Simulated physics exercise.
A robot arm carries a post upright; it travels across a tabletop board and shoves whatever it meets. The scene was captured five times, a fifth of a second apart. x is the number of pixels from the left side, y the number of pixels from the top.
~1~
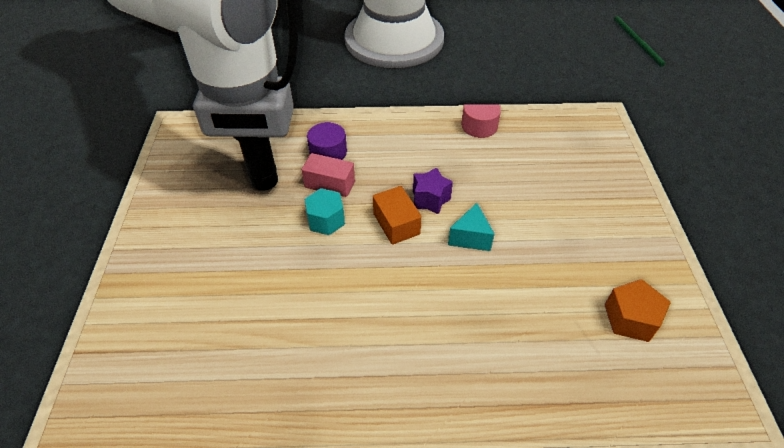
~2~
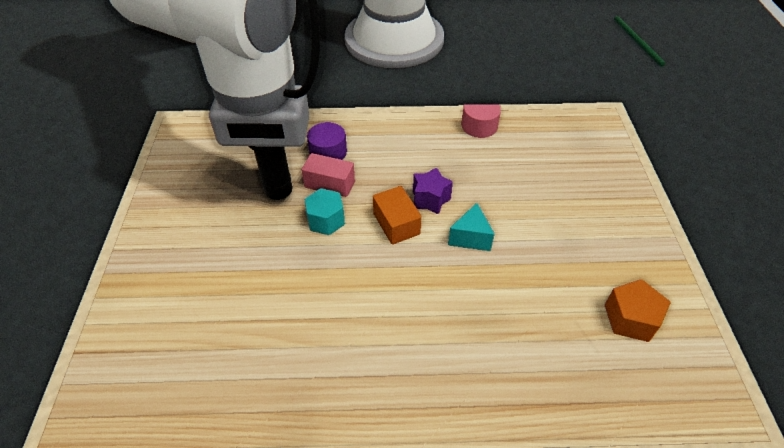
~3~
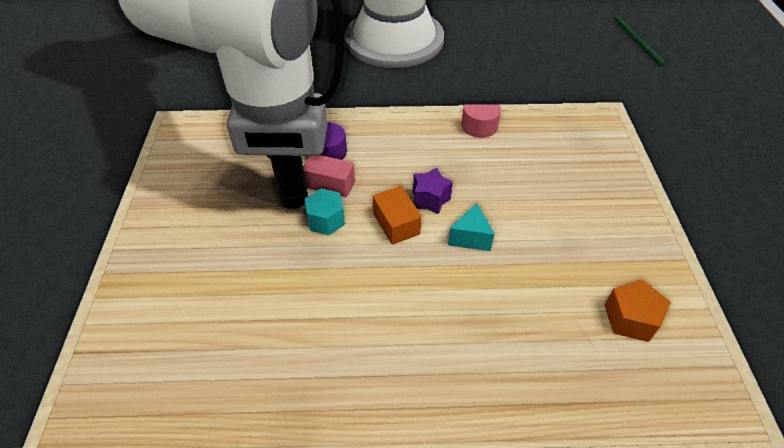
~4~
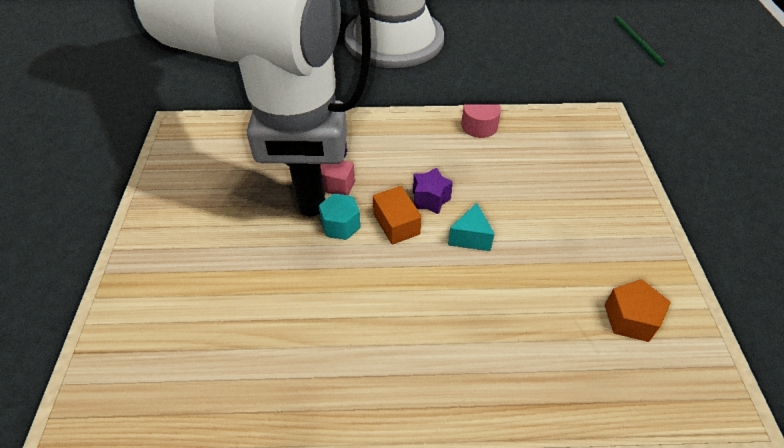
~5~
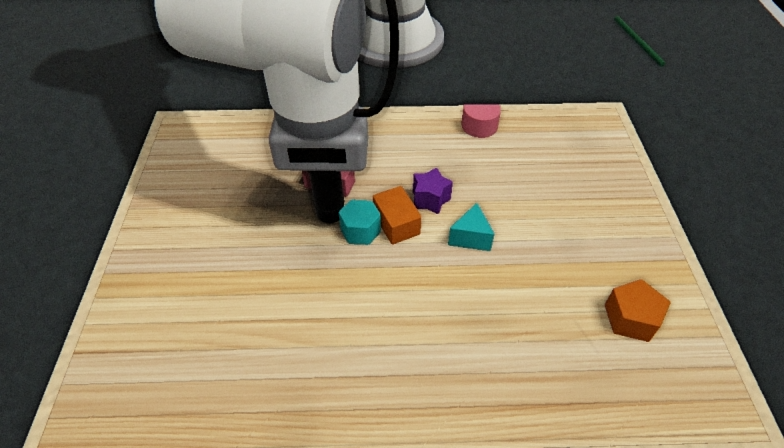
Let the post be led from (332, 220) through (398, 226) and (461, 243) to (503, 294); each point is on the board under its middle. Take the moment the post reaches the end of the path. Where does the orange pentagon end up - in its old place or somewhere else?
Still in place.
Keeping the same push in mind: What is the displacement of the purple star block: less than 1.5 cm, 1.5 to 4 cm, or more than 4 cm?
1.5-4 cm.
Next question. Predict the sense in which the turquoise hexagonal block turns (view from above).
It turns round clockwise.
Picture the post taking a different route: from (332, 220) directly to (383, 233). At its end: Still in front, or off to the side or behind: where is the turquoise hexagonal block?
It will keep going ahead of the post.
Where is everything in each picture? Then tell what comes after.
Lower end of the post (265, 182), tops of blocks, turquoise hexagonal block (324, 202), orange oblong (397, 205), purple star block (432, 182), turquoise triangular block (474, 221), orange pentagon (642, 302), in the first frame.
Post (279, 191), blocks as before, in the second frame.
Post (294, 199), blocks as before, in the third frame.
Post (312, 207), turquoise hexagonal block (339, 207), in the fourth frame.
Post (331, 214), turquoise hexagonal block (359, 213), orange oblong (397, 205), purple star block (432, 182), turquoise triangular block (474, 221), orange pentagon (642, 302), in the fifth frame.
The first path, step by step. One third of the way, post (398, 219); turquoise hexagonal block (413, 232), turned 45° clockwise; orange oblong (442, 209), turned 25° anticlockwise; purple star block (445, 178), turned 40° anticlockwise; turquoise triangular block (478, 222).
Two thirds of the way, post (463, 236); turquoise hexagonal block (419, 236), turned 65° clockwise; orange oblong (508, 221), turned 35° anticlockwise; purple star block (453, 178), turned 80° anticlockwise; turquoise triangular block (547, 231), turned 15° anticlockwise.
At the end, post (505, 287); turquoise hexagonal block (419, 236), turned 65° clockwise; orange oblong (520, 229), turned 65° anticlockwise; purple star block (453, 178), turned 80° anticlockwise; turquoise triangular block (559, 230), turned 40° anticlockwise; orange pentagon not moved.
